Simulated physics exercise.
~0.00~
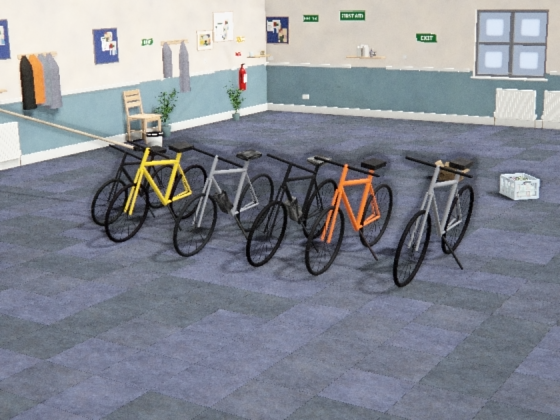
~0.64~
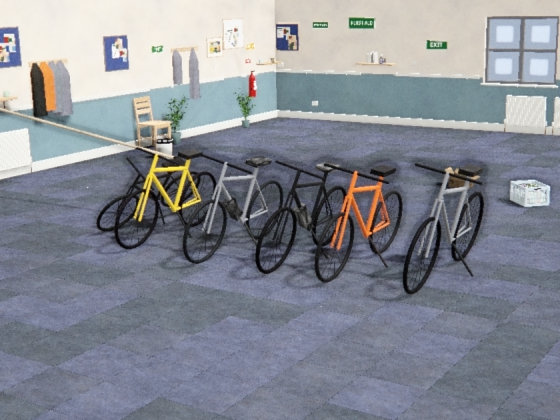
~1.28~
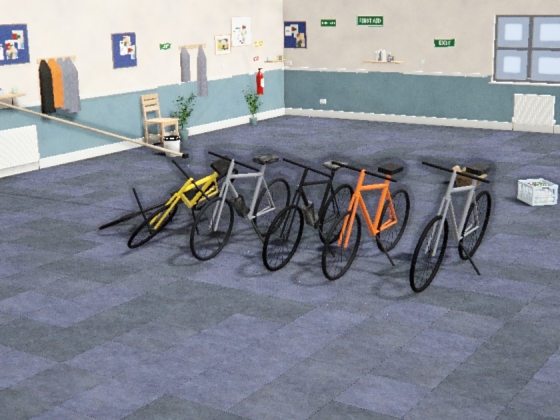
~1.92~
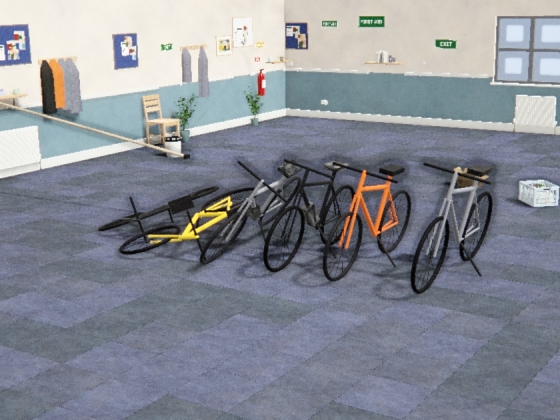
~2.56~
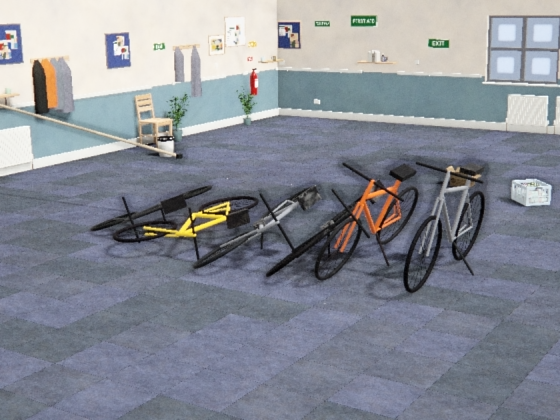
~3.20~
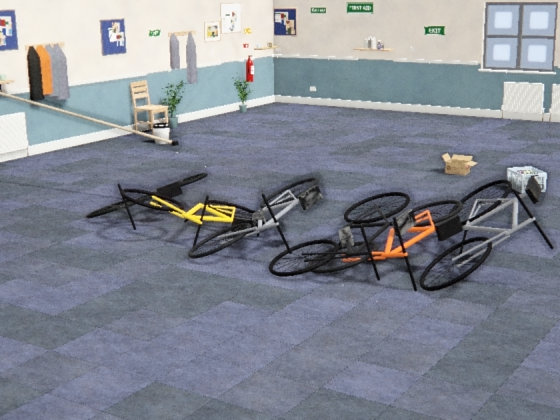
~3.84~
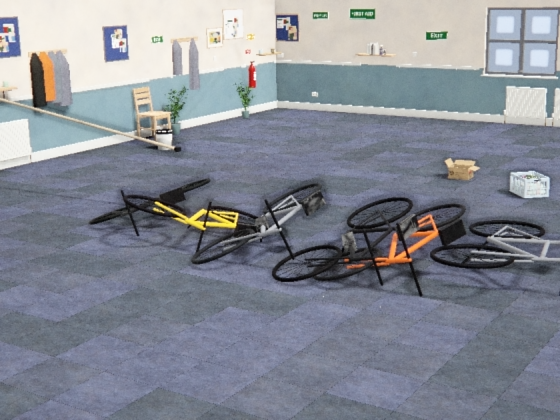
In this clip, a pole at the left extends toward a row of parked bicycles, and the leftmost ones, including a yellow bike, tip over first. The fall spreads rightward through the gray, black and orange bikes to the last gray one, leaving them all down on the floor.
